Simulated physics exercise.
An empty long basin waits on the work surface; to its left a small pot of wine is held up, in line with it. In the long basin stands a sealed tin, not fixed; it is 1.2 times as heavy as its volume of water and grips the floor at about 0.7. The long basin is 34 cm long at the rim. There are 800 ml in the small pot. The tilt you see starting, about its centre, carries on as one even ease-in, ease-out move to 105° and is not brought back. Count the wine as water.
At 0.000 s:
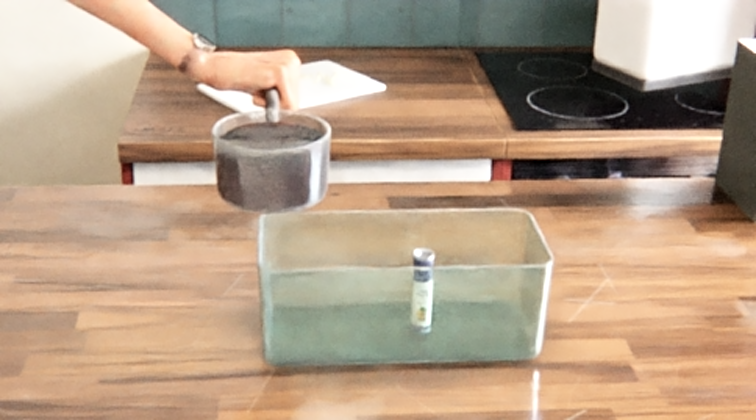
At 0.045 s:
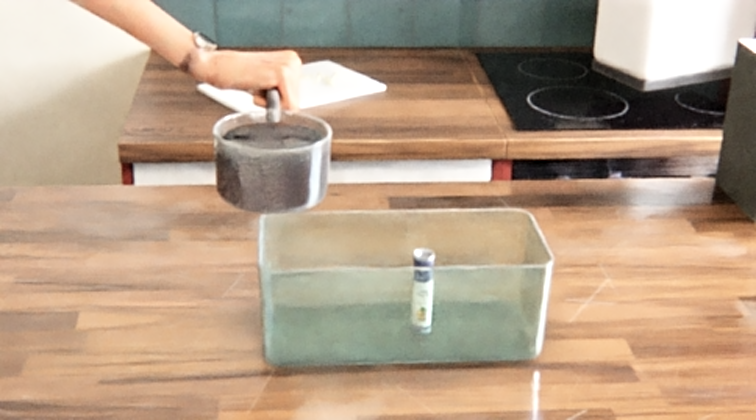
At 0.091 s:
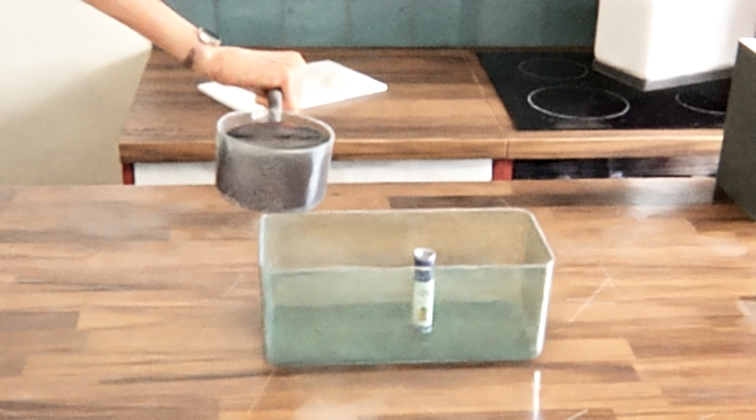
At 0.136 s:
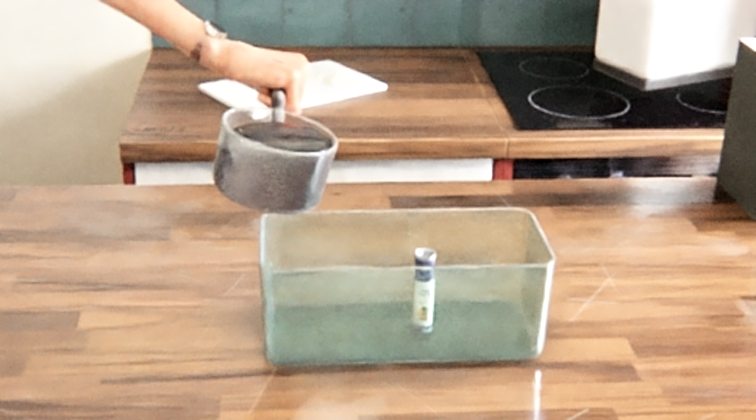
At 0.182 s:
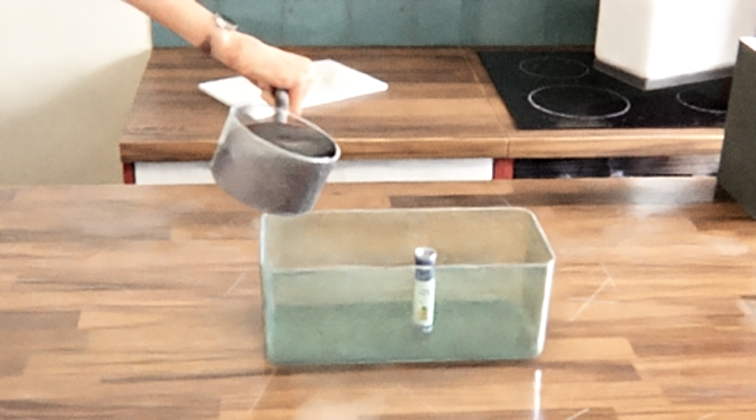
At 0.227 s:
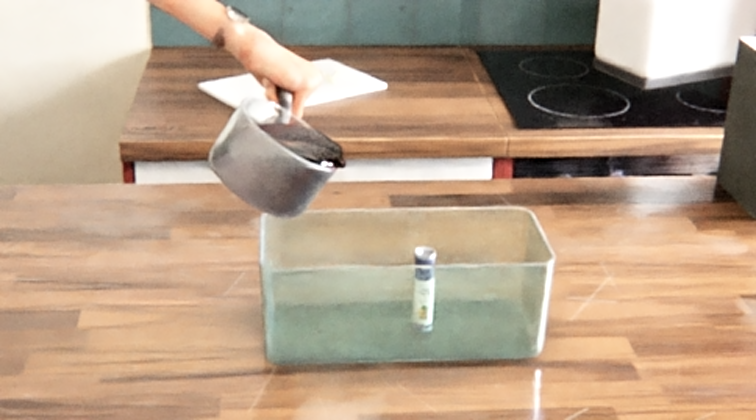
A hand with a bracelet at the wrist holds a small grey pot of dark liquid above a wooden kitchen counter, seen from the front and slightly above. Right of the pot, a long, clear greenish basin stands with a small dark-capped container inside, before a black hob and teal tiles. The hand tilts the pot rightward, slowly then further, the liquid reaching its lip, while the camera stays still.
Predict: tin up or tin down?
The tin remains upright.
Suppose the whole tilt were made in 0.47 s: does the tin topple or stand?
Then it remains upright.
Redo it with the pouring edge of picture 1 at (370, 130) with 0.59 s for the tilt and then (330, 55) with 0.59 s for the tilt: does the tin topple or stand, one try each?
First it goes over; then it topples.
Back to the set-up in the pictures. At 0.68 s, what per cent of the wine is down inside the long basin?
About 90 per cent.
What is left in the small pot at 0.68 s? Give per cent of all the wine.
Near 6 in a hundred.
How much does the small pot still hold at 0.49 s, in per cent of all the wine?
About 30 per cent.
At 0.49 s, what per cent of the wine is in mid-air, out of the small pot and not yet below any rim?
About 30 per cent.
Then, 0.49 s in, the tilt is 97° and 31 per cent is still to pour; the tin stands where it began.
Then, 0.68 s in, the tilt is 105° and 6 per cent is still to pour; the tin stands where it began.
Then, 0.87 s in, the tilt is 105° and 1 per cent is still to pour; the tin stands where it began.
Then, 1.09 s in, the tilt is 105° and 0 per cent is still to pour; the tin stands where it began.
Finally, the tin stands where it began.
